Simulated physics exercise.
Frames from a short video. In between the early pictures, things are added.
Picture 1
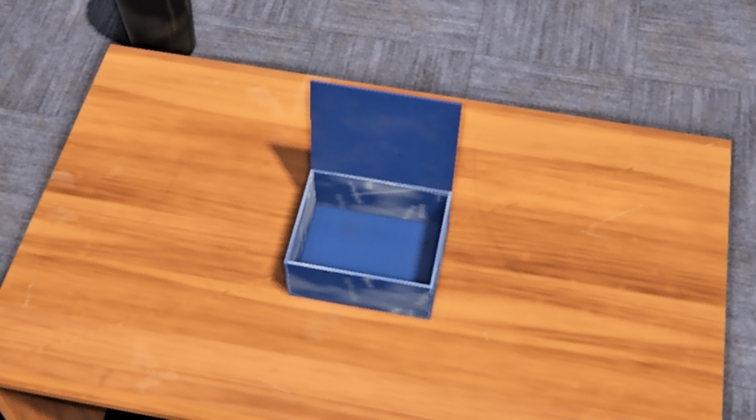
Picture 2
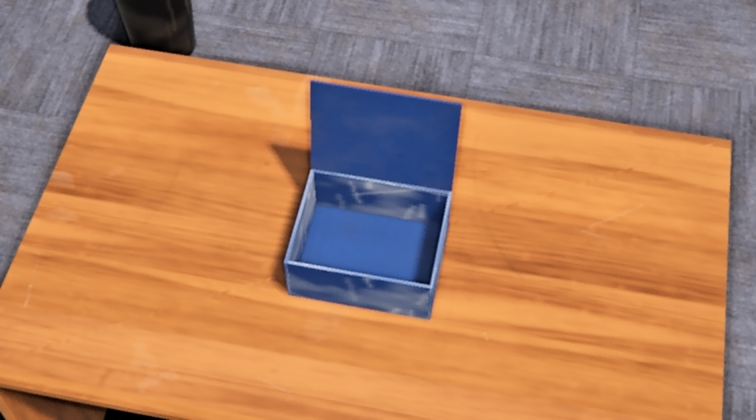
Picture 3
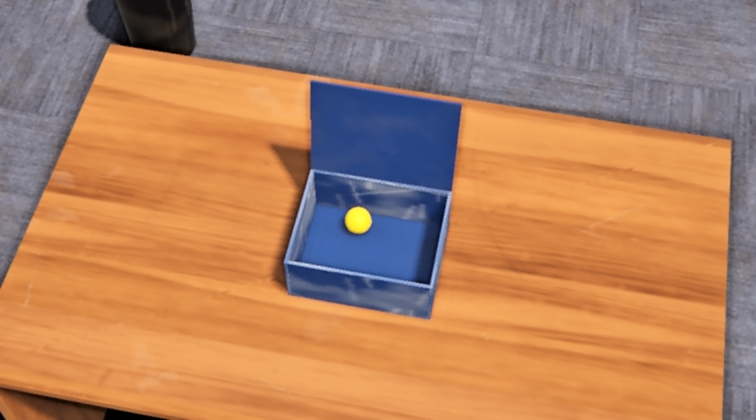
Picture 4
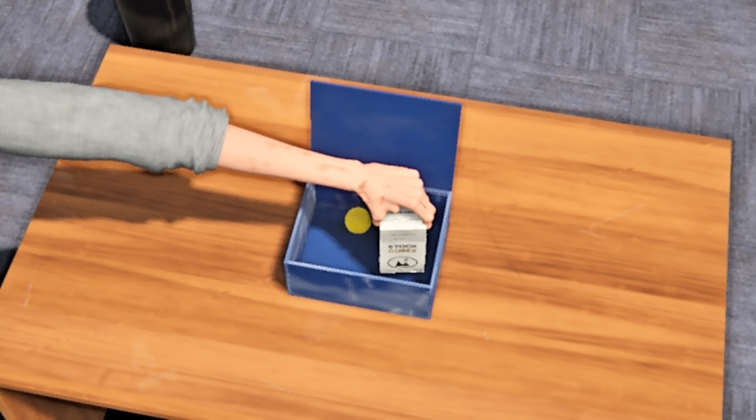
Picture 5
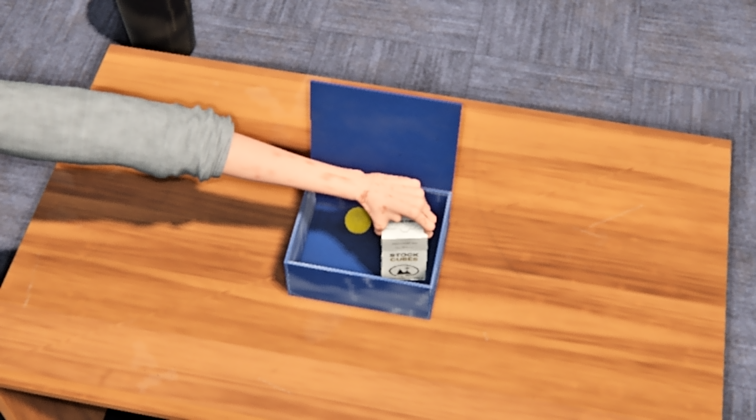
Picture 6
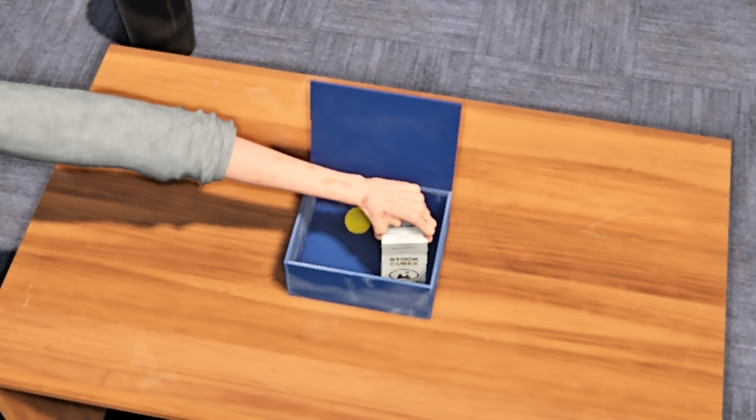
A hand reached in from the left and lowered a white carton into the right side of an open blue box on a wooden table, after a small yellow lemon had appeared inside.
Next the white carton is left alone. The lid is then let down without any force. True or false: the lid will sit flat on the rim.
False.
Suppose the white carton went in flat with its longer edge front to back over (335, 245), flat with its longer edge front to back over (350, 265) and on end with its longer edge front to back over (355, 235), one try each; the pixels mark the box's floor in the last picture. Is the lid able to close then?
On try one it fits down fine; on try two it fits down fine; on try three it fits down fine.
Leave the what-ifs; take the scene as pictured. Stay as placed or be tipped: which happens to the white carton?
After all that, it keeps its set angle.
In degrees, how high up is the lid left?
I'd put it at roughly 25°.
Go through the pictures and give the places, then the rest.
The last thing is not in view yet, in the first picture.
The last thing is not in view yet, in the second picture.
The last thing is not in view yet; yellow lemon (358, 220), in the third picture.
On its way; white carton (402, 239); yellow lemon (358, 220), in the fourth picture.
On its way; white carton (404, 248); yellow lemon (358, 220), in the fifth picture.
In place under the hand; white carton (404, 252); yellow lemon (358, 220), in the sixth picture.
Then, 1.20 s past the last view, lid starting down.
Then, 1.60 s past the last view, lid 58° above the rim.
Then, 1.90 s past the last view, lid 29° above the rim.
Finally, lid 23° above the rim; both still in place. Final places as the last picture's camera would see them, white carton near (404, 252).
